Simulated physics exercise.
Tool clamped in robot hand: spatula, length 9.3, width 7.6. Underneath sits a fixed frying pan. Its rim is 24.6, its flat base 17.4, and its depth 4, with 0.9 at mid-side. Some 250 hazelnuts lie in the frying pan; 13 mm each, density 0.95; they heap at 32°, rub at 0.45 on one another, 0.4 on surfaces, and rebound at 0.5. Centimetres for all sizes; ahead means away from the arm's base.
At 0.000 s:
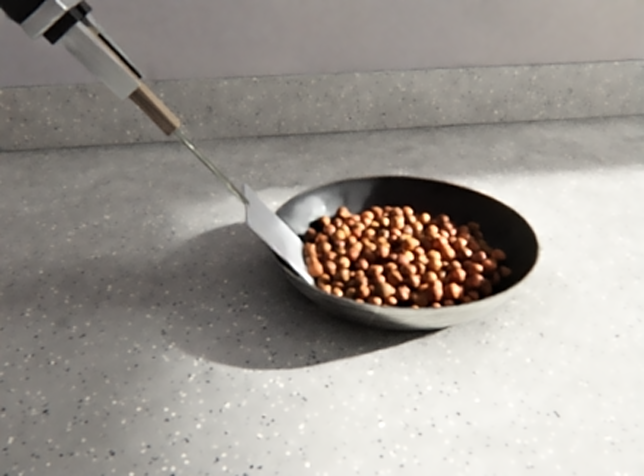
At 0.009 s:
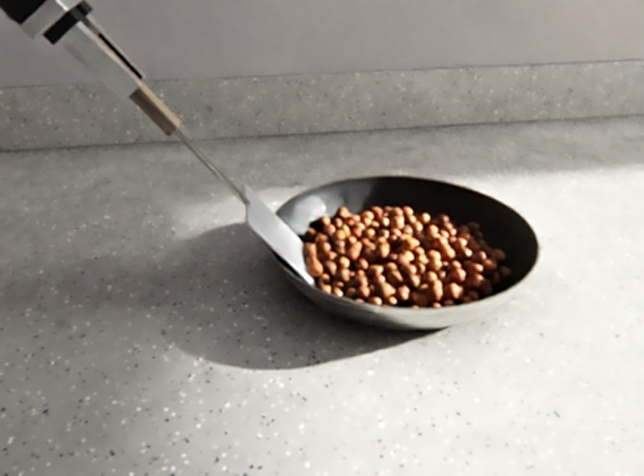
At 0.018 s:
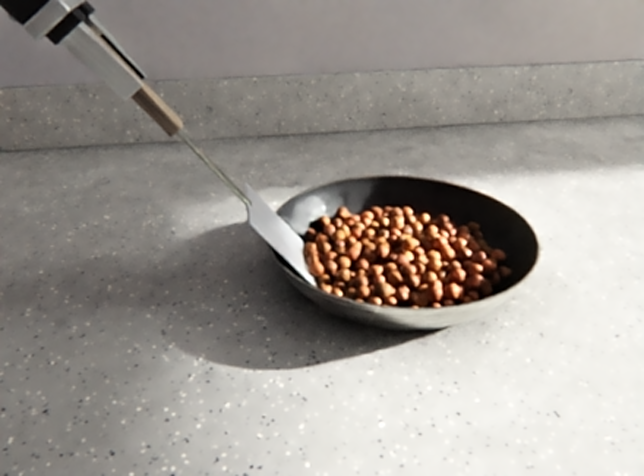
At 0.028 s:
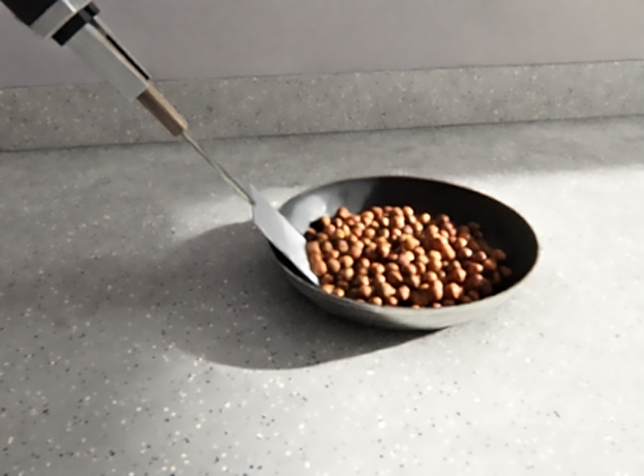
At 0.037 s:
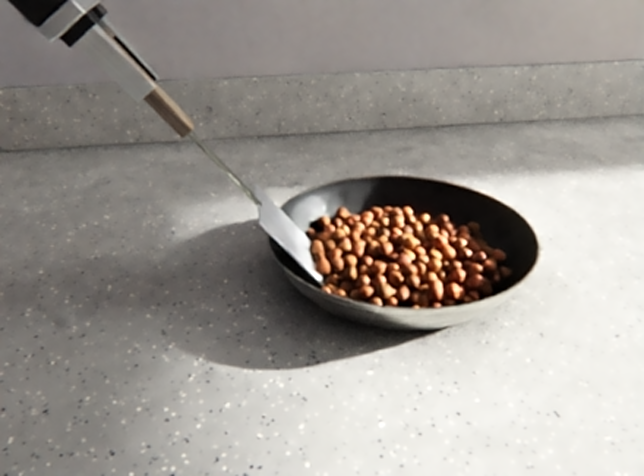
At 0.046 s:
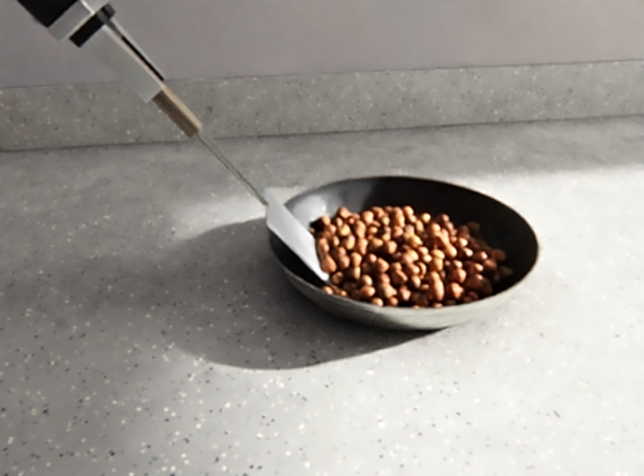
A robot arm held a flat spatula tilted against the left side of a dark pan of brown hazelnuts, then slid it slightly to the right into the nuts, while the pan stayed still.
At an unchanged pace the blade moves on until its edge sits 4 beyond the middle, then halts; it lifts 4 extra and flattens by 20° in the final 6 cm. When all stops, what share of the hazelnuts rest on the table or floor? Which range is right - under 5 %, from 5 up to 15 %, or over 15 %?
Right range: Under 5 %.
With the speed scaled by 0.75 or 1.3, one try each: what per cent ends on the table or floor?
Roughly 0 per cent on the first try and 5 per cent on the second.
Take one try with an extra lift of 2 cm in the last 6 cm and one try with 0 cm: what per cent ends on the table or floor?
I'd put it near 0 in a hundred, then near 0 in a hundred.
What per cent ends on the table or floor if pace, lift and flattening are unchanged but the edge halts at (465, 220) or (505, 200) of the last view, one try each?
Around 0 per cent for the first try and 25 per cent for the second.
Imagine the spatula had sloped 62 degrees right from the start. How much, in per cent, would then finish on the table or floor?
I'd put it at about 0 per cent.
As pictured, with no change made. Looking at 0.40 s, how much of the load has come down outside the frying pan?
Roughly 0 percent of it.
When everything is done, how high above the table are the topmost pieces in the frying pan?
About 4.5 centimetres.
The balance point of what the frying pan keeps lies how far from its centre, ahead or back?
Some 3.5 cm ahead of the centre.
After 0.11 s, sloping 53°, highest piece 4 above the table; 252 in the frying pan.
After 0.17 s, sloping 44°, highest piece 5 above the table; 252 in the frying pan.
After 0.40 s, sloping 33°, highest piece 5 above the table; 252 in the frying pan.
After 1.45 s, sloping 33°, highest piece 4 above the table; 252 in the frying pan.
In the end, 252 in the frying pan. That is 0 % on the table or floor.
